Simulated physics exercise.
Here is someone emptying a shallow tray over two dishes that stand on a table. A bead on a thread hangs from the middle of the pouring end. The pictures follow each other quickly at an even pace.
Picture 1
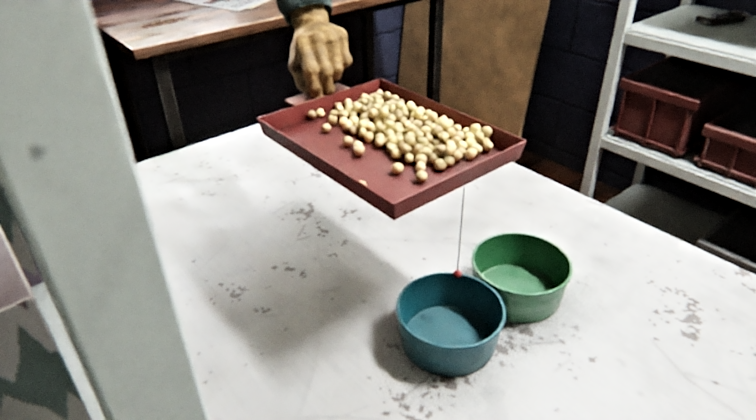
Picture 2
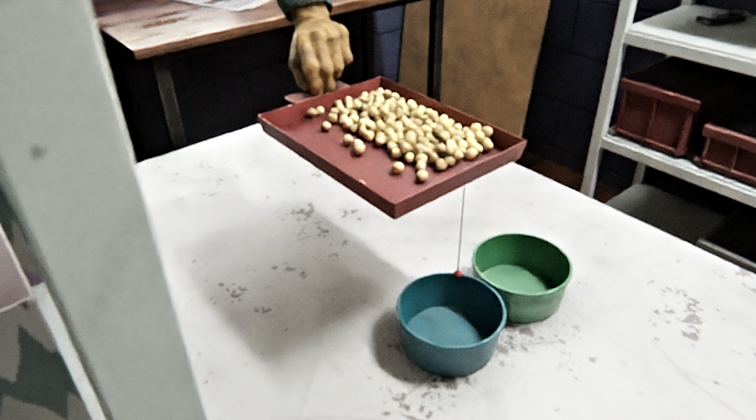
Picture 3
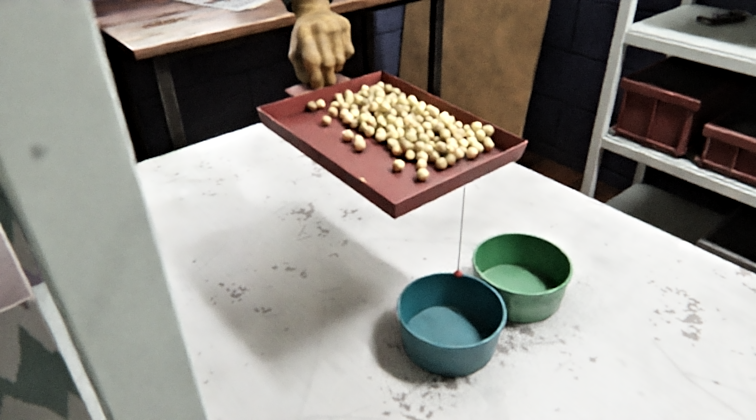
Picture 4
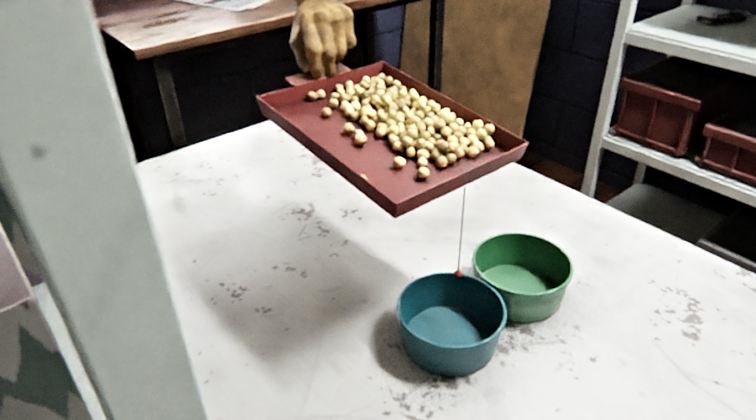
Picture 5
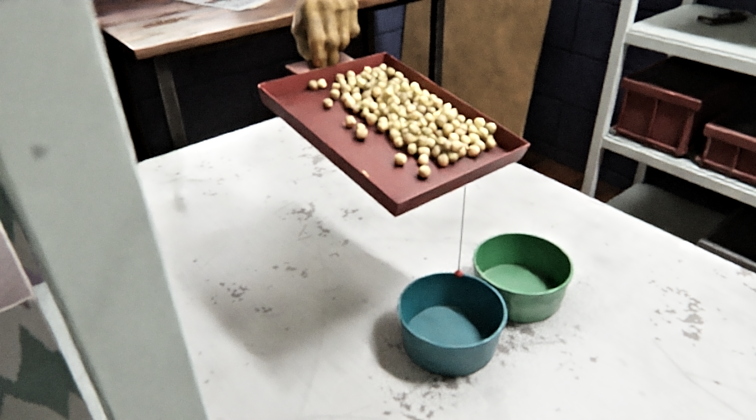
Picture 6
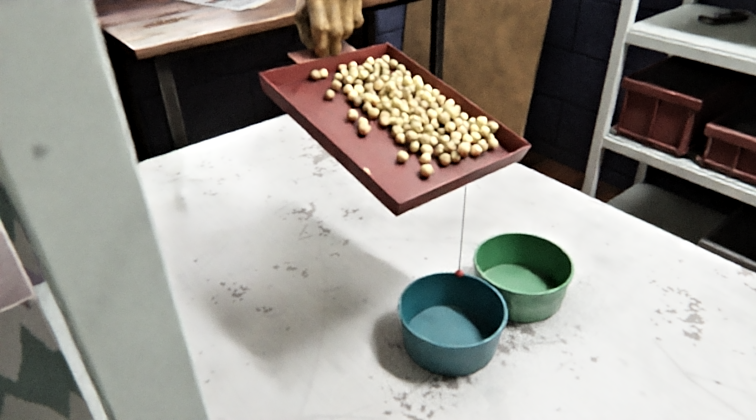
A gloved hand slowly raised the back of a shallow red tray of round, pale nuts above a blue dish and a green dish, while the nuts stayed bunched on the tray.
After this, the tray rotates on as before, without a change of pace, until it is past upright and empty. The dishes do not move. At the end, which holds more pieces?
Fuller: The right-hand dish.
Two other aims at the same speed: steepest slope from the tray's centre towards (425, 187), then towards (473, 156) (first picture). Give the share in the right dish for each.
Roughly 0 per cent, and 90 per cent.
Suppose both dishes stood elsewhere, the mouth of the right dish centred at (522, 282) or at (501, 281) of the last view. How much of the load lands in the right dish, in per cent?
The first gives 70 %, the second 50 %.
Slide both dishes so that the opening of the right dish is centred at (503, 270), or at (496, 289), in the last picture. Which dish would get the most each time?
The first try: The right-hand dish. The second: The right one.
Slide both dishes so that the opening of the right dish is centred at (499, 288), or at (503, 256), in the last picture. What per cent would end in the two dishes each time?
Near 60 % and 30 %.
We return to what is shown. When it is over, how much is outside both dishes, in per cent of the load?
Close to 40 per cent.
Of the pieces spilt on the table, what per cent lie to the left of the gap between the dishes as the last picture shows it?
Some 10 per cent.
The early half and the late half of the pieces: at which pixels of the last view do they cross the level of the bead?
Early half (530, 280), late half (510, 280).
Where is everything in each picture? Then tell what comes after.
The first frame shows corners of the pouring end at (394, 201) and (522, 140), level; middle of the load at (397, 127), macadamia nuts; left dish at (489, 350); right dish at (559, 299); bead on its thread at (457, 274).
The second frame shows corners of the pouring end at (395, 201) and (522, 141), level; middle of the load at (398, 125).
The third frame shows corners of the pouring end at (395, 200) and (523, 141), tipped barely, lowest at the right corner; middle of the load at (398, 122).
The fourth frame shows corners of the pouring end at (397, 200) and (524, 142), tipped a little, lowest at the right corner; middle of the load at (399, 116).
The fifth frame shows corners of the pouring end at (398, 200) and (525, 143), tipped a little, lowest at the right corner; middle of the load at (400, 110).
The sixth frame shows corners of the pouring end at (400, 200) and (527, 144), tipped a little, lowest at the right corner; middle of the load at (403, 109); left dish at (490, 350); right dish at (561, 298).
Soon after the last picture, tray tipped steeply; nearly all on the tray; a stray few in the right dish; a stray few outside both; a stray few in the air.
A little later, tray tipped right over; most on the tray; a stray few in the left dish; a stray few in the right dish; a small part outside both; a stray few in the air.
Later still, tray tipped past a quarter turn; about a quarter in the left dish; about a third in the right dish; about a third outside both.
At rest, tray tipped past a quarter turn; about a quarter in the left dish; about a third in the right dish; about a third outside both.
